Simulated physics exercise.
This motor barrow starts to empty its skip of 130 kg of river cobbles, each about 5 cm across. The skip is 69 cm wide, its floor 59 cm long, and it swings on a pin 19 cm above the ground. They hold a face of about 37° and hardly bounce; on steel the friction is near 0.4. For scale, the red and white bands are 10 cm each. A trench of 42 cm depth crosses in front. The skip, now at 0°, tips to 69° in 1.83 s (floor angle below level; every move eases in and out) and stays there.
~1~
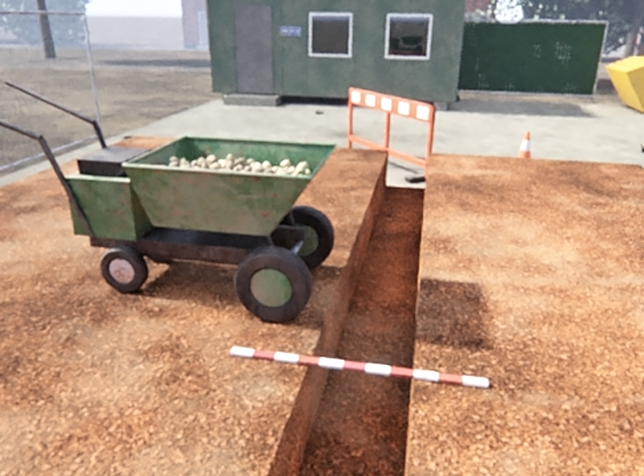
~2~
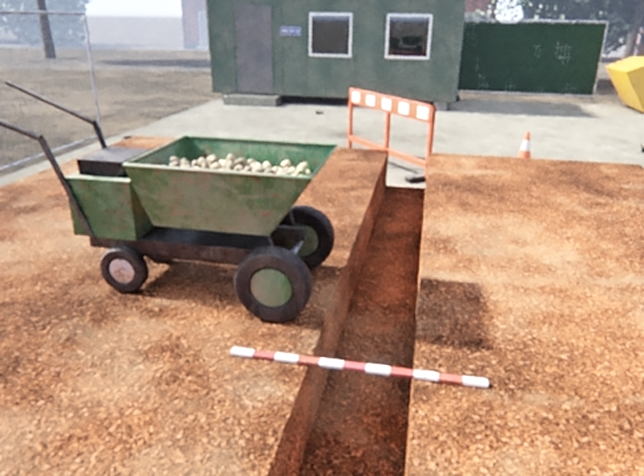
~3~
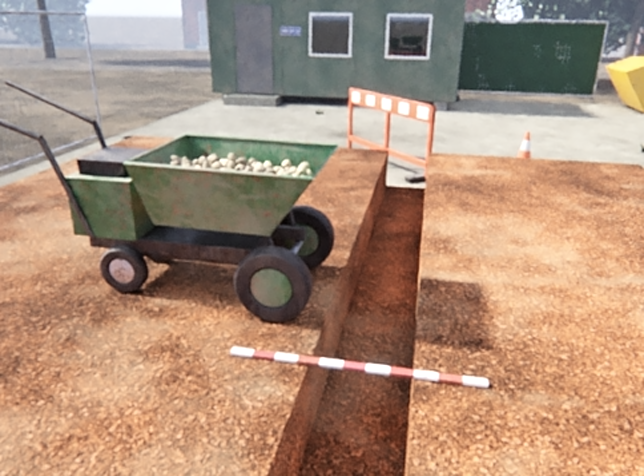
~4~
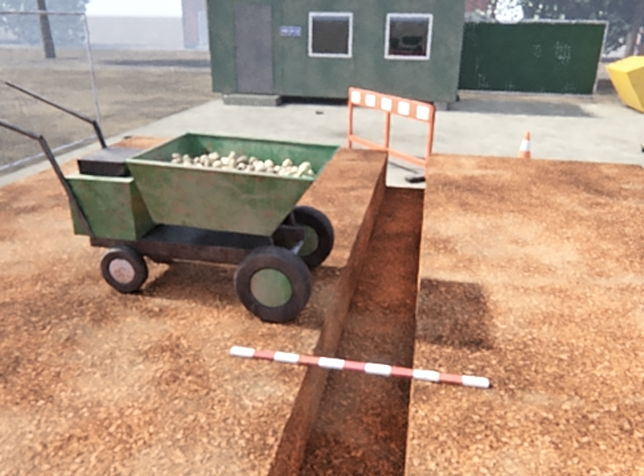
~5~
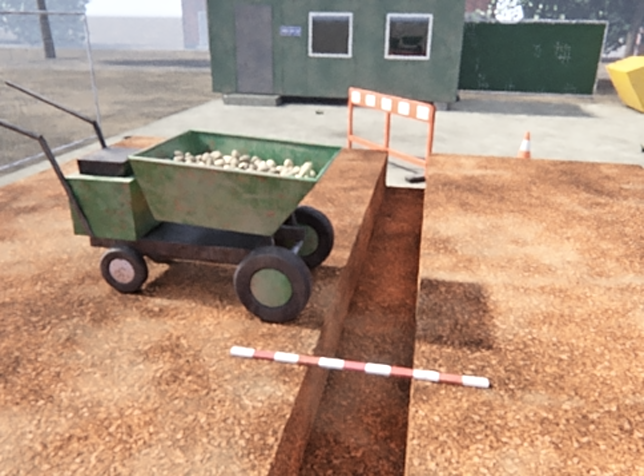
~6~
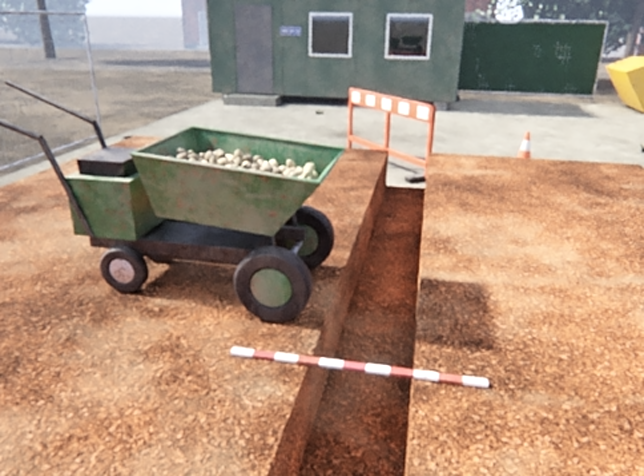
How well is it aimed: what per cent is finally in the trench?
Some 52 per cent of it.
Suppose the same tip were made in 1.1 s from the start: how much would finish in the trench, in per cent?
In that case some 50 per cent.
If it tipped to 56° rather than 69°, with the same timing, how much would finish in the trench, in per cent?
It would be near 20 per cent.
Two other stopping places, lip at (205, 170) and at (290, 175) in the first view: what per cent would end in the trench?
First some 90, then 70 per cent.
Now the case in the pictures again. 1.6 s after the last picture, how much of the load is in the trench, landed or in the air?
Some 10 per cent.
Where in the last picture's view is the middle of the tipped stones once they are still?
Near (410, 343).
Then, 1.1 s after the last picture the floor is at 58°, 100 % in the skip; the foremost stones are at (388, 248).
Then, 1.6 s after the last picture the floor is at 69°, 66 % in the skip, 8 % in the trench, 27 % past the trench; the foremost stones are at (498, 302).
Then, 2.0 s after the last picture the floor is at 69°, 36 % in the skip, 17 % in the trench, 48 % past the trench; the foremost stones are at (553, 306).
Then, 3.9 s after the last picture the floor is at 69°, 0 % in the skip, 52 % in the trench, 48 % past the trench; the foremost stones are at (585, 325).
